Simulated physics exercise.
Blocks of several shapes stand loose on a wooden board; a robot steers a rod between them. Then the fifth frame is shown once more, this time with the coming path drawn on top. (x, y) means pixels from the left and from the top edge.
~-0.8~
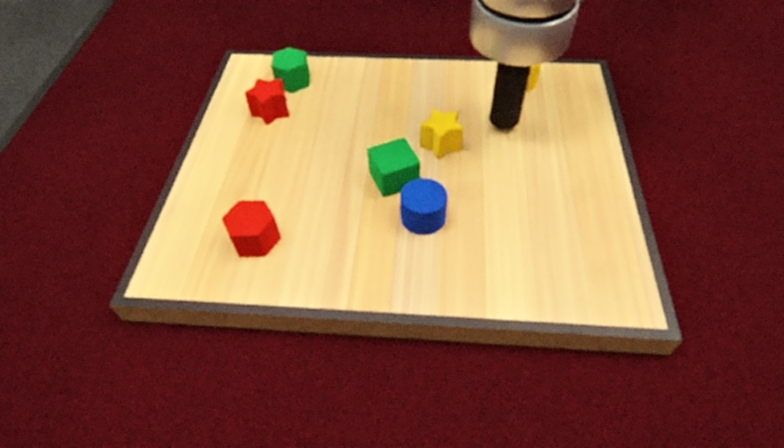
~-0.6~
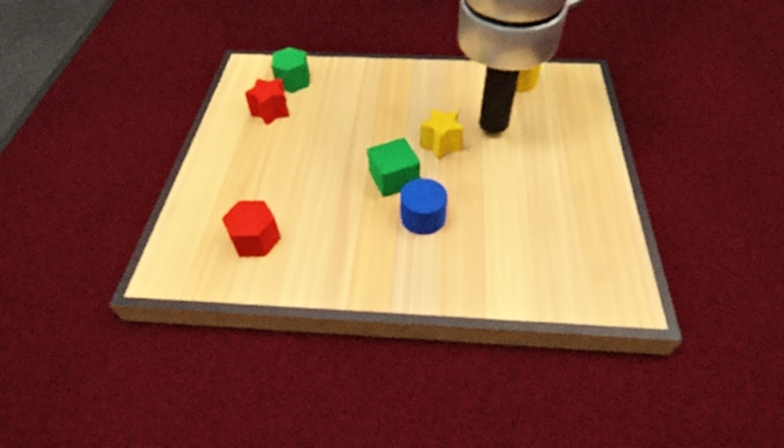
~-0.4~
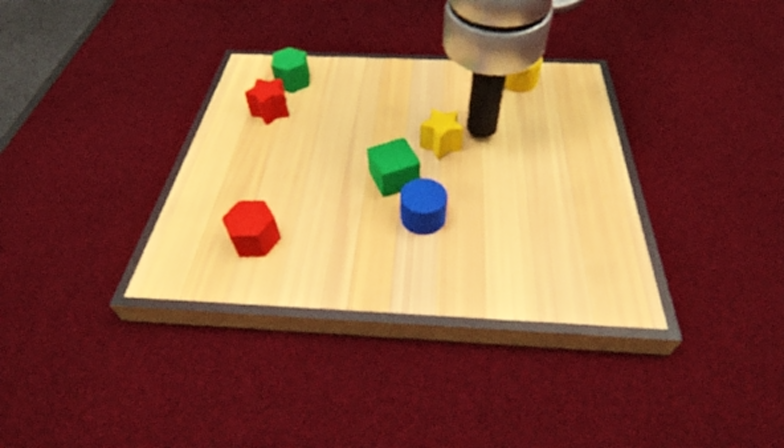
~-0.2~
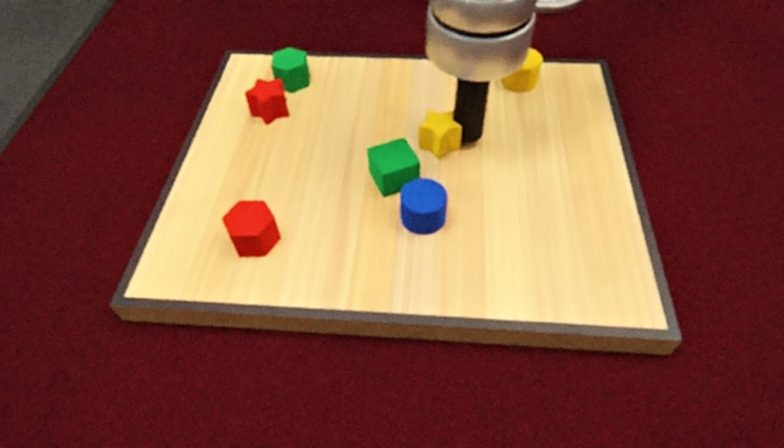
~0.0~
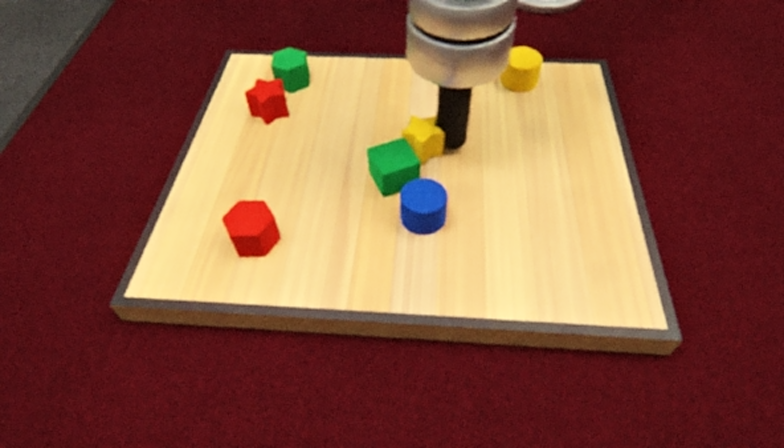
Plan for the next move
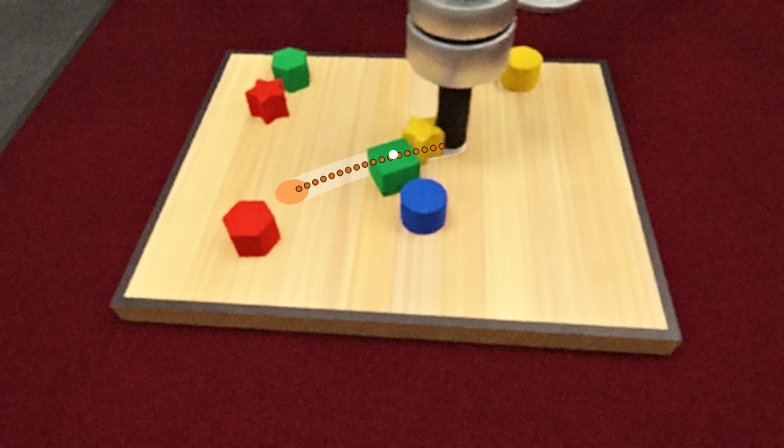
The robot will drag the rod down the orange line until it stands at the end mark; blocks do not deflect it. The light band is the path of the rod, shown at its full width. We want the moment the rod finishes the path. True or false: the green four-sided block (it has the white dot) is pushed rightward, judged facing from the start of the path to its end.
False.
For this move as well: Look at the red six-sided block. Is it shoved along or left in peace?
The block stays on its spot.
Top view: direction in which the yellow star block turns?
Looking down: Clockwise.
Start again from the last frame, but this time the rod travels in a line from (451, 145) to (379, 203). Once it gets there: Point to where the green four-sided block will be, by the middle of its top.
In the picture, it is at (335, 177).
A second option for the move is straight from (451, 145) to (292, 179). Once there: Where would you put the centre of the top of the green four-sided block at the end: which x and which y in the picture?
Final place: (364, 171).
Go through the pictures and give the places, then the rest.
The first frame shows tip of the rod at (504, 119), middles of tops, red six-sided block at (248, 217), green four-sided block at (393, 155), yellow star block at (443, 121).
The second frame shows rod at (494, 123), nothing pushed.
The third frame shows rod at (482, 128), nothing pushed.
The fourth frame shows rod at (468, 133), yellow star block at (440, 121).
The fifth frame shows rod at (451, 139), red six-sided block at (248, 217), green four-sided block at (393, 155), yellow star block at (423, 127).
The line goes from (451, 145) over (371, 163) to (292, 192); the dot is on the green four-sided block.
What follows on the original path. One third of the way, rod at (397, 150); green four-sided block at (365, 170), turned 60° anticlockwise; yellow star block at (366, 138).
Two thirds of the way, rod at (344, 165); green four-sided block at (362, 173), turned 75° anticlockwise; yellow star block at (310, 151).
At the end, rod at (290, 186); red six-sided block unmoved; green four-sided block at (361, 174), turned 80° anticlockwise; yellow star block at (255, 166), turned 25° clockwise.
